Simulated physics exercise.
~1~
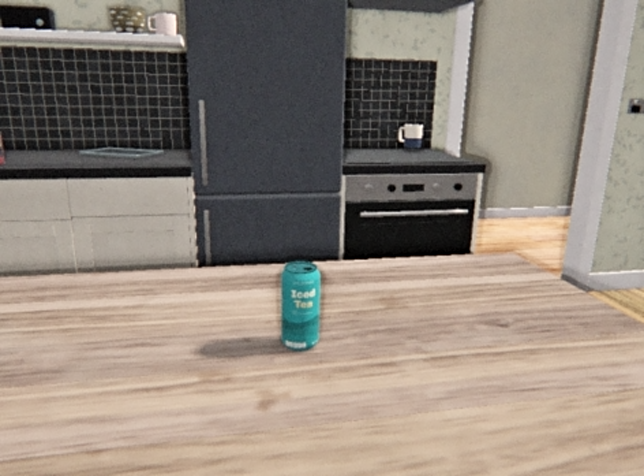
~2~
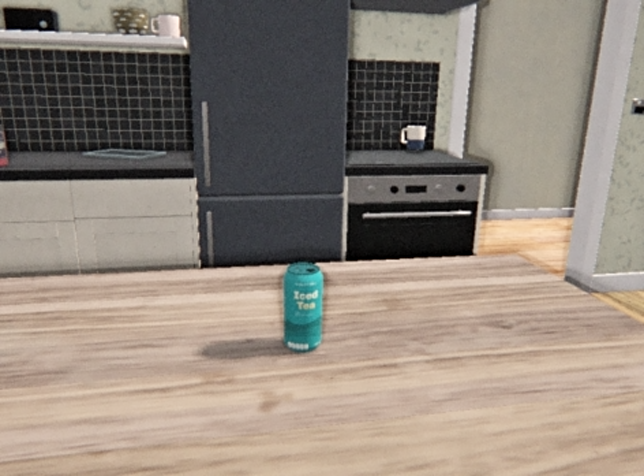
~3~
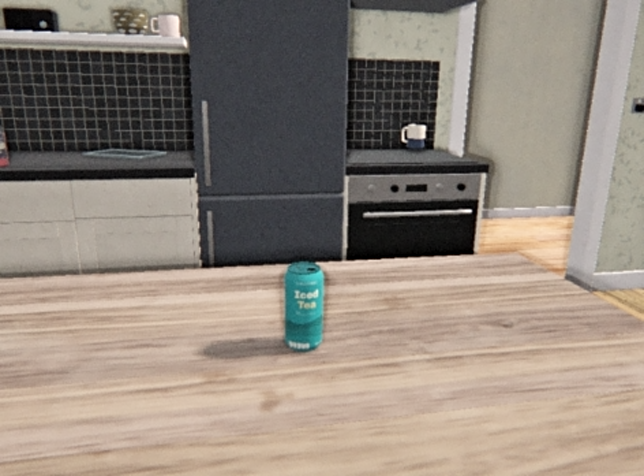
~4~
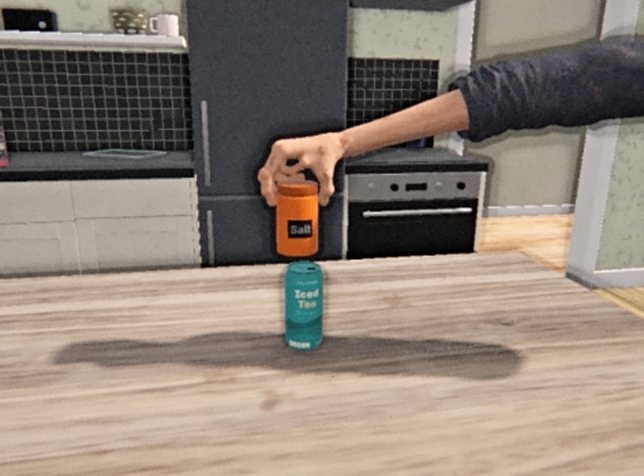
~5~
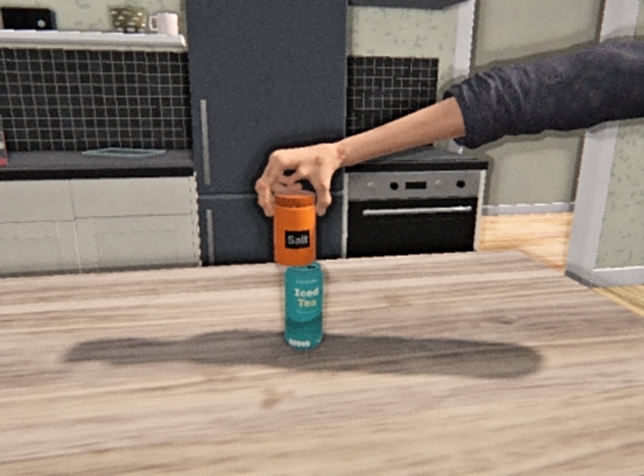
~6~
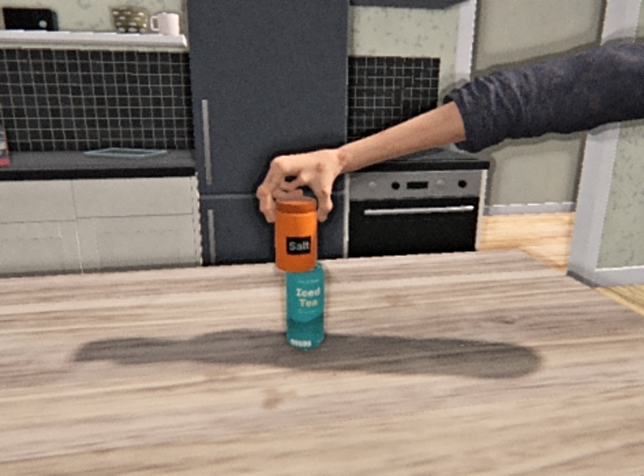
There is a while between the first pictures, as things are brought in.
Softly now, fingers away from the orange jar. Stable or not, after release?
Stable.
Then, 0.20 s past the last view, nothing moves.
Then, 0.50 s past the last view, orange jar resting near (296, 233).
Finally, both still in place. Final places as the last picture's camera would see them, orange jar near (296, 233). The pile keeps its balance.
